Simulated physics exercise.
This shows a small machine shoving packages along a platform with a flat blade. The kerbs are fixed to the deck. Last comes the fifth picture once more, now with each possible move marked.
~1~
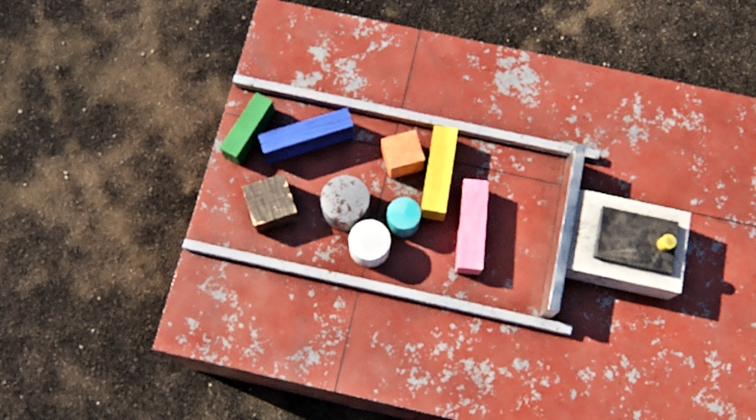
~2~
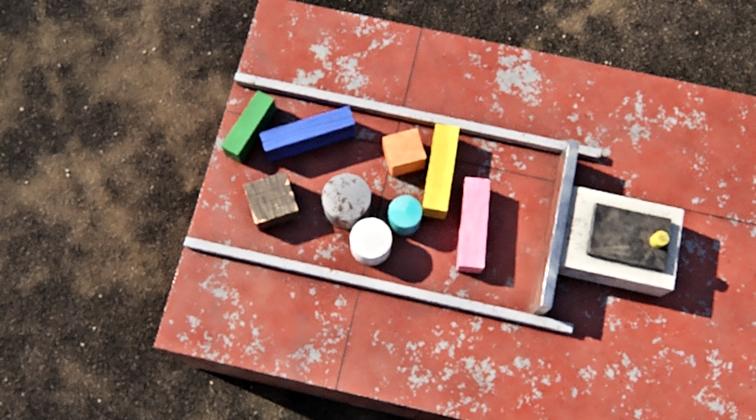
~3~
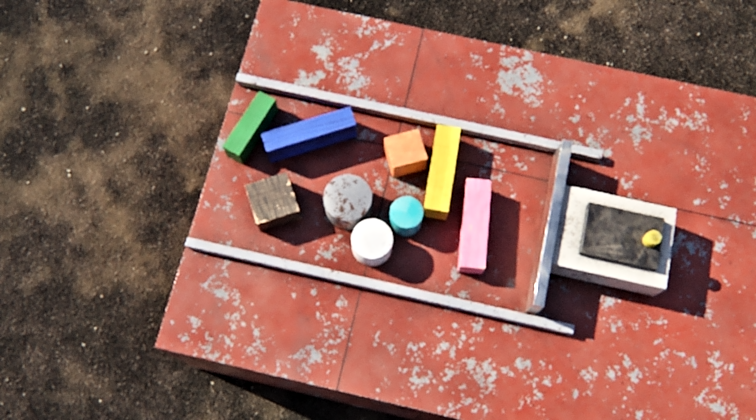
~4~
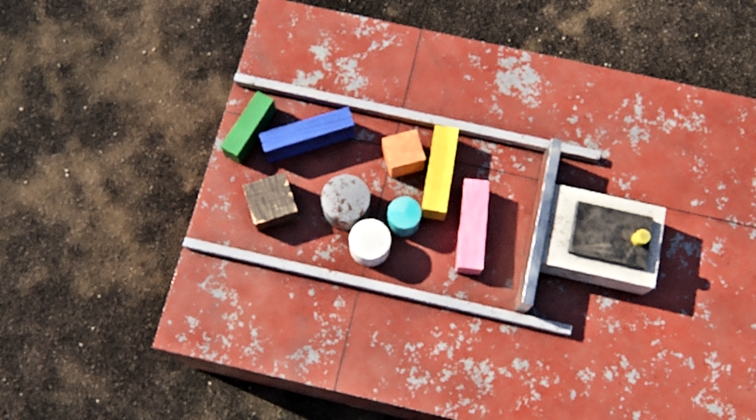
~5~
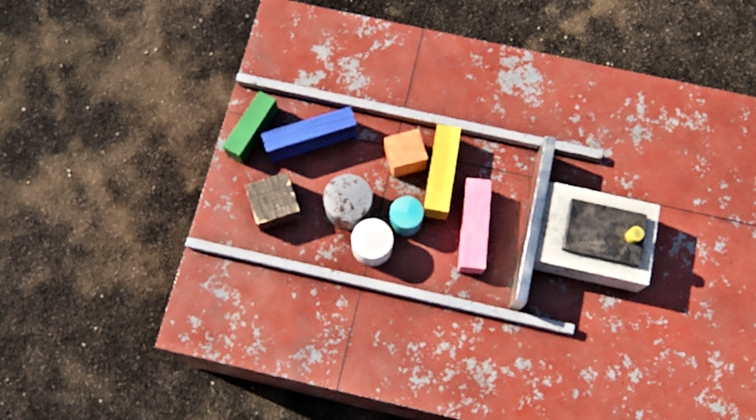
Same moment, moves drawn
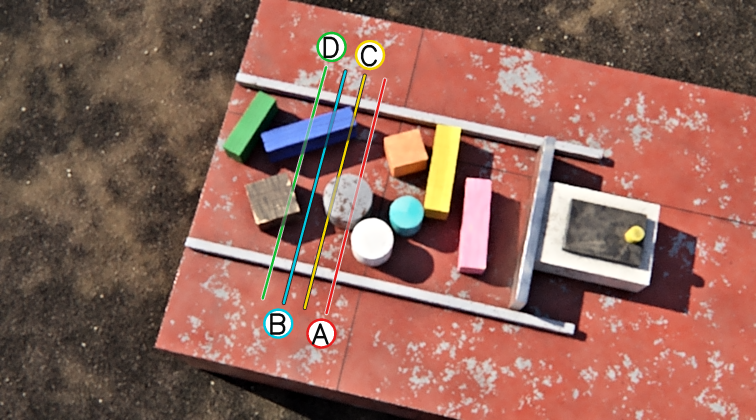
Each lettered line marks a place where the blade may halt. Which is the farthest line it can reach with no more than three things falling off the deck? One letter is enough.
No fourth one falls up to D.
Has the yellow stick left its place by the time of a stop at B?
By then, yes.
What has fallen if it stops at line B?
The green stick.
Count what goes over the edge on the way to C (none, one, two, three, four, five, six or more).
In all, none.
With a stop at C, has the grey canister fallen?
No.
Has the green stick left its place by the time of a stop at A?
By then, no.
On the copy, A at (357, 191); B at (316, 182); C at (336, 187); D at (296, 178).
On D. First, robot (511, 211); orange crate (387, 144); yellow stick (416, 163).
Then, robot (424, 192); black crate (242, 205); blue stick (279, 131).
Finally, robot (357, 177); blue stick over the edge; green stick over the edge; two fallen.
By contrast, A is within the limit but short; B is within the limit but short; C is within the limit but short.
